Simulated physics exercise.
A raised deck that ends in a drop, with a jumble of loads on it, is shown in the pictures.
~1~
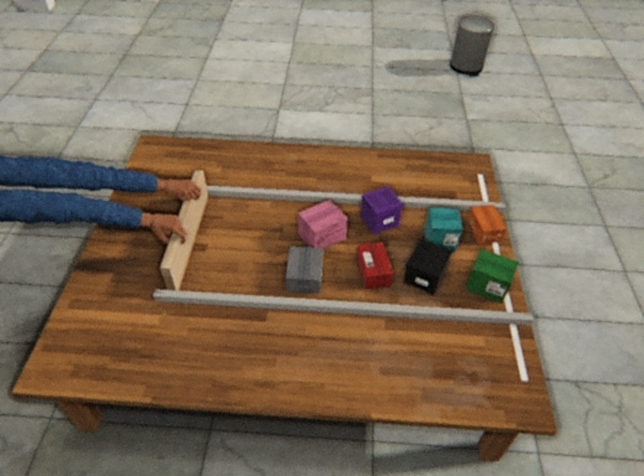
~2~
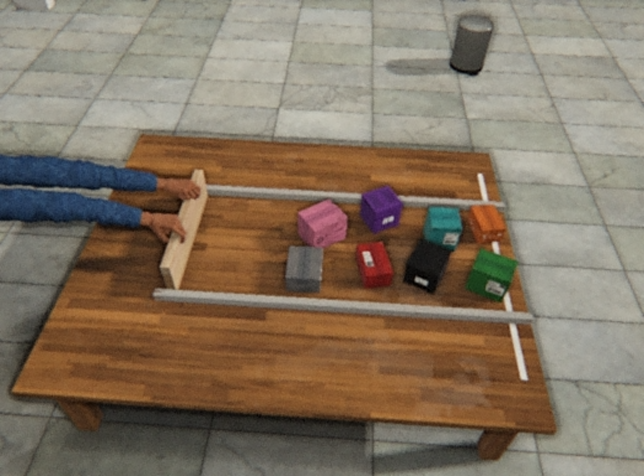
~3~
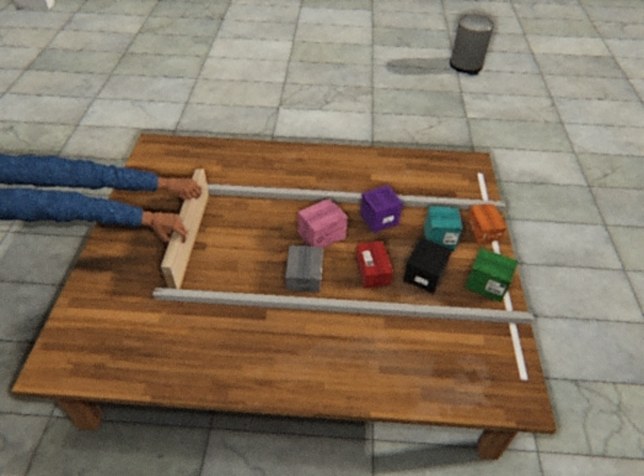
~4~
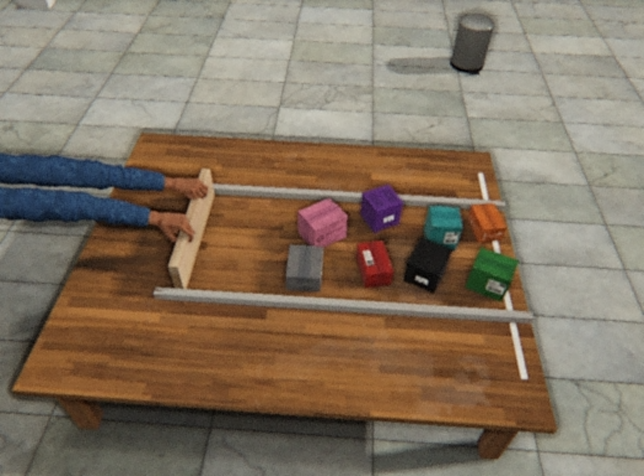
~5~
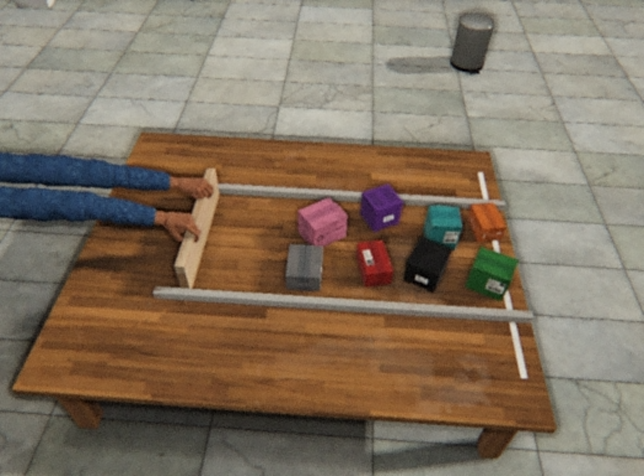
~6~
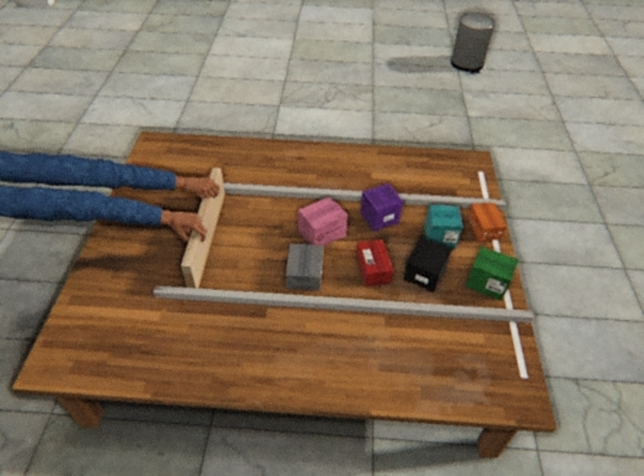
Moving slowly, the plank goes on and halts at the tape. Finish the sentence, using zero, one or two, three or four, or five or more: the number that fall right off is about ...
The number that fall right off is about five or more.
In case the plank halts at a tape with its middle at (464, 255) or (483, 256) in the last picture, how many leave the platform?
Try 1: 3; try 2: 5.
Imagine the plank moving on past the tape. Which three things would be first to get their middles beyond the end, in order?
First comes the green box, followed by the black tote, and then the orange parcel.
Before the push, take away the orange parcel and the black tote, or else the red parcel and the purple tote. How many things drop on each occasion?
The number fallen is 3, and in the other try 5.
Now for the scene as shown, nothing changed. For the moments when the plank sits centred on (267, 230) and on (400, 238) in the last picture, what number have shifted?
The count is 0 at the first point and 7 at the second.
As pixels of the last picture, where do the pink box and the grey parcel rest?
In the last picture, roughly (517, 240) and (525, 282).
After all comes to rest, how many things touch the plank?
Tally at the end: 3.
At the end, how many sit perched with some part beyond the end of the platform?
I get 3.
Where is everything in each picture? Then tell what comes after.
The first picture shows orange parcel (486, 224); green box (492, 276); turquoise parcel (442, 230); plank (187, 228); tape (499, 260).
The second picture shows green box (491, 275); purple tote (381, 210).
The third picture shows turquoise parcel (442, 229); black tote (427, 266).
The fourth picture shows orange parcel (486, 223); red parcel (374, 264).
The fifth picture shows green box (491, 274); grey parcel (305, 268).
The sixth picture shows orange parcel (487, 222); green box (492, 273); turquoise parcel (442, 228); plank (206, 226); tape (499, 257).
Early on, none off yet; orange parcel at rest near (487, 222); green box at rest near (492, 273); turquoise parcel at rest near (442, 228).
A while later, none off yet; orange parcel at rest near (487, 222); green box travelled about its own width near (518, 273); turquoise parcel travelled a little near (447, 227).
Finally, the number that fall off is five or more; lost, red parcel, black tote, turquoise parcel, green box and orange parcel.
